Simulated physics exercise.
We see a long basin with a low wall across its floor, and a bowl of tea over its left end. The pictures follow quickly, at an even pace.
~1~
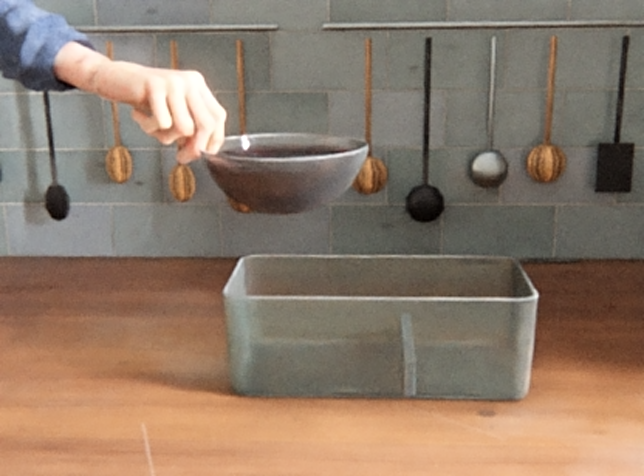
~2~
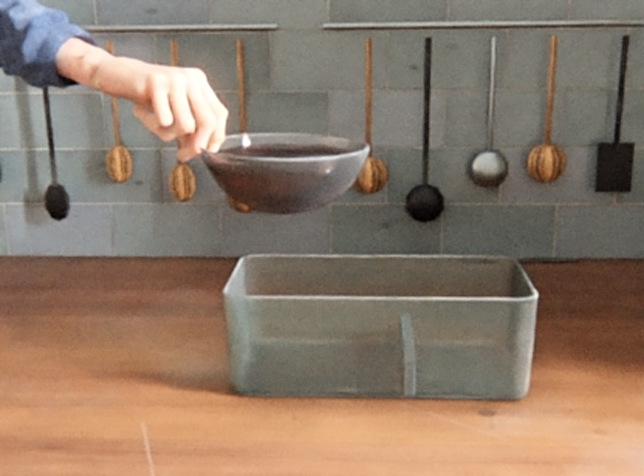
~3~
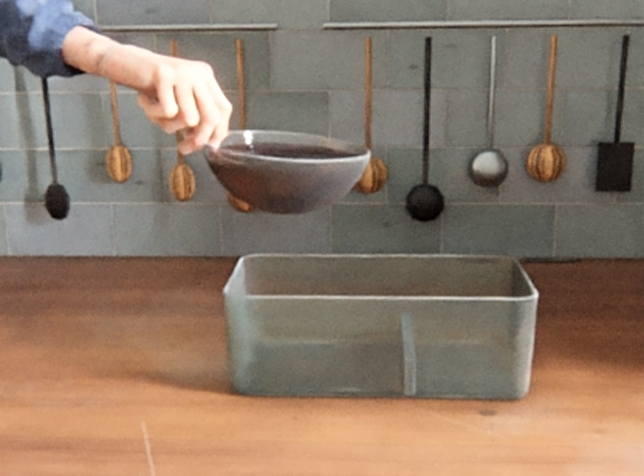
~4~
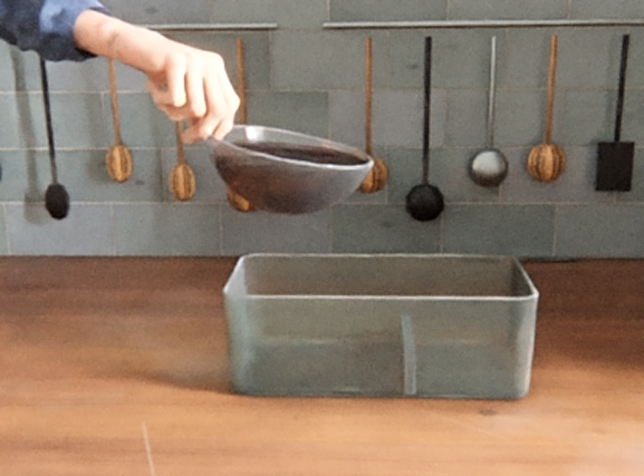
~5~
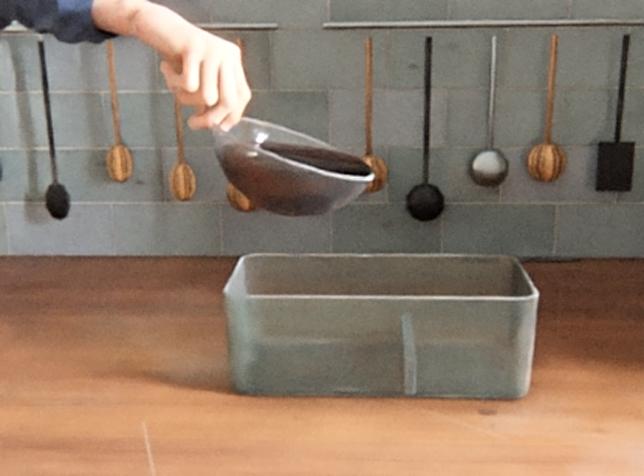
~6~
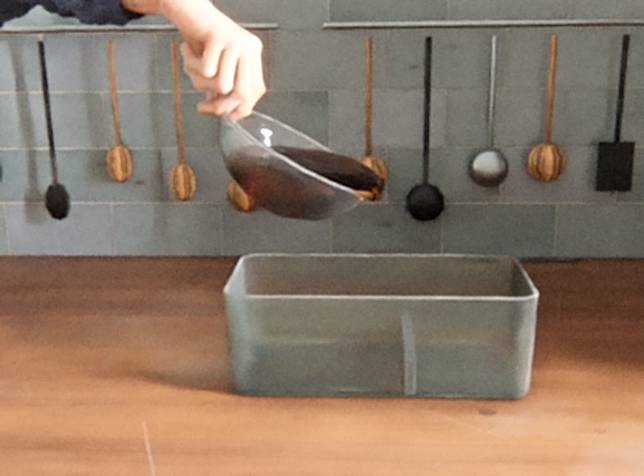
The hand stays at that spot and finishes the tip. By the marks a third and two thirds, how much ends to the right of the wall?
The share right of the wall is from a third to two thirds.
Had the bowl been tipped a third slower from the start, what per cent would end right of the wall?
About 60 per cent.
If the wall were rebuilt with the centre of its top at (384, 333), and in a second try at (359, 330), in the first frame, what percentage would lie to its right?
About 60 and 80 per cent.
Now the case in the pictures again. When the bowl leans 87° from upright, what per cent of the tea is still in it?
Close to 5 per cent.
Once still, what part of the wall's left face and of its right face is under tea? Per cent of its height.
Left: 40 %. Right: 50 %.
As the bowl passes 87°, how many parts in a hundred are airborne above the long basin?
Roughly 20 in a hundred.
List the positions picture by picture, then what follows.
Tilt 0°; pouring edge (367, 147); surface from (207, 155) to (362, 155); the long basin's rim runs from (233, 276) to (526, 278); the wall's top is at (407, 336), in the first picture.
Tilt 1°; pouring edge (368, 149); surface from (207, 154) to (363, 156), in the second picture.
Tilt 5°; pouring edge (370, 154); surface from (210, 150) to (365, 159), in the third picture.
Tilt 12°; pouring edge (371, 163); surface from (214, 146) to (369, 162), in the fourth picture.
Tilt 20°; pouring edge (372, 176); surface from (220, 147) to (370, 169); 2 per cent is over the edge, in the fifth picture.
Tilt 30°; pouring edge (371, 191); surface from (228, 152) to (360, 176); 9 per cent is over the edge, in the sixth picture.
A moment on, the bowl is tipped on its side and 7 per cent is still to pour, 24 is left of the wall and 46 right of it.
Next, the bowl is tipped right over and 0 per cent is still to pour, 46 is left of the wall and 39 right of it.
Then the bowl is tipped right over and 0 per cent is still to pour, 49 is left of the wall and 45 right of it.
Later the bowl is tipped right over and 0 per cent is still to pour, 53 is left of the wall and 42 right of it.
In the end 53 per cent lies left of the wall, 42 right of it and 5 outside.
